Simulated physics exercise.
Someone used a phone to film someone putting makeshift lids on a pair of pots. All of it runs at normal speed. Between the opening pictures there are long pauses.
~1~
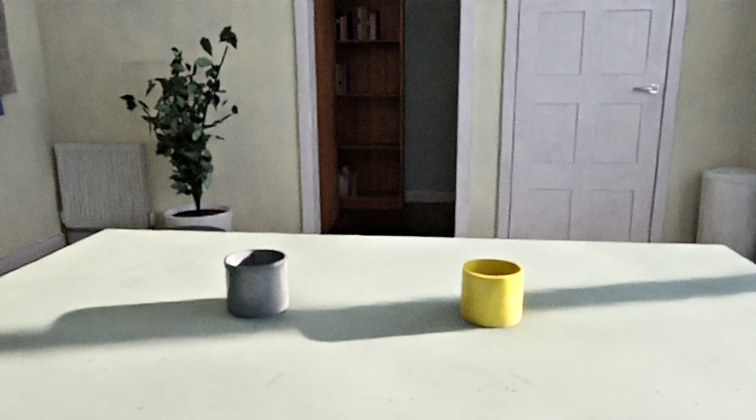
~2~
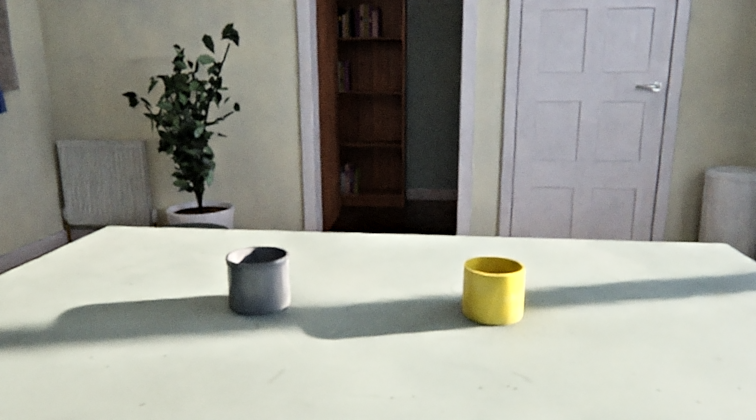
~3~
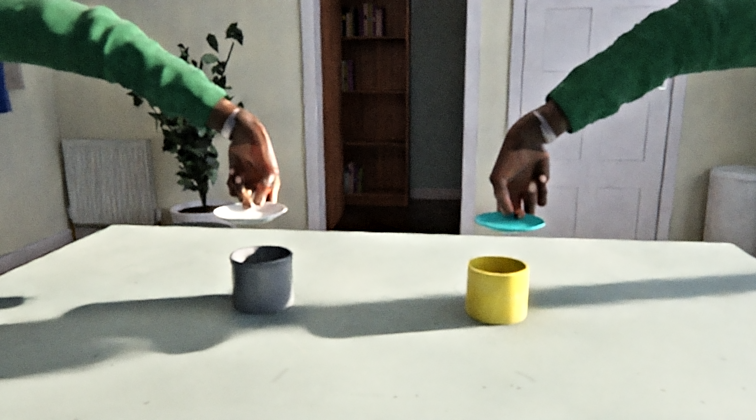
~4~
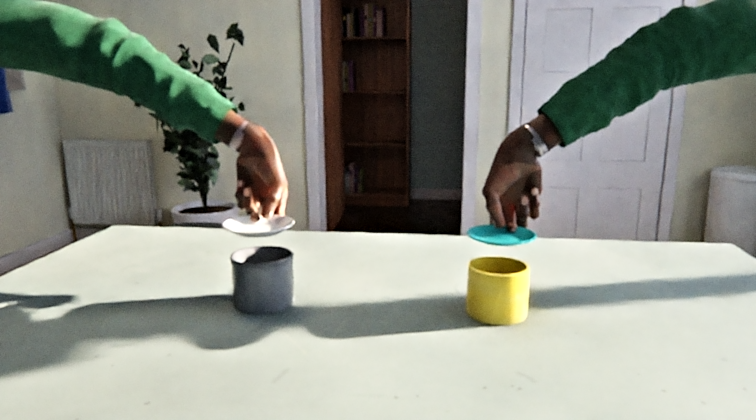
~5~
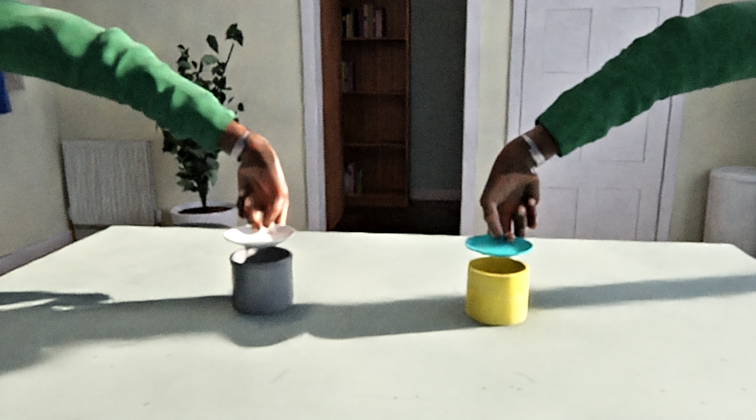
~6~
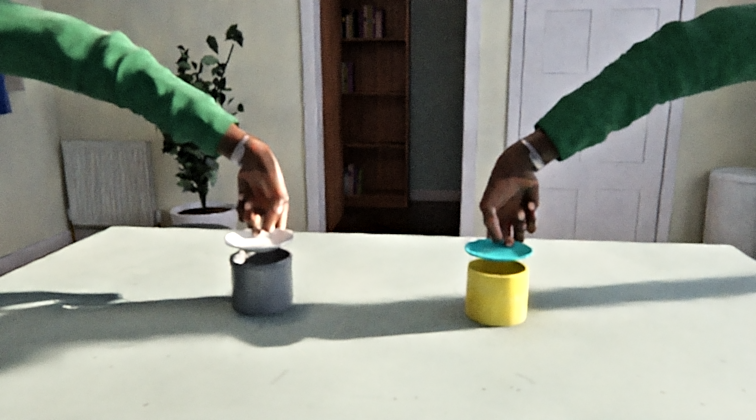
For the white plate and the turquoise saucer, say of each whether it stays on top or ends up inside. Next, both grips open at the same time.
The white plate stays on top, the turquoise saucer stays on top.
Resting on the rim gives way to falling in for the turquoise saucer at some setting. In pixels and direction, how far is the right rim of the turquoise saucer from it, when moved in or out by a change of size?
You'd need to go about 8 pixels to the left.
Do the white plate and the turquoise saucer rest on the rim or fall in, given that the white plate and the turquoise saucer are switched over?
For the white plate, it perches on top; for the turquoise saucer, it perches on top.
Then, 0.10 s after the last picture, white plate moving near (261, 251); turquoise saucer moved a little near (498, 263).
Then, 0.54 s after the last picture, white plate sitting on the rim near (261, 250); turquoise saucer sitting on the rim near (498, 262).
At rest, the white plate covers the opening, near (261, 250); the turquoise saucer covers the opening, near (498, 262).
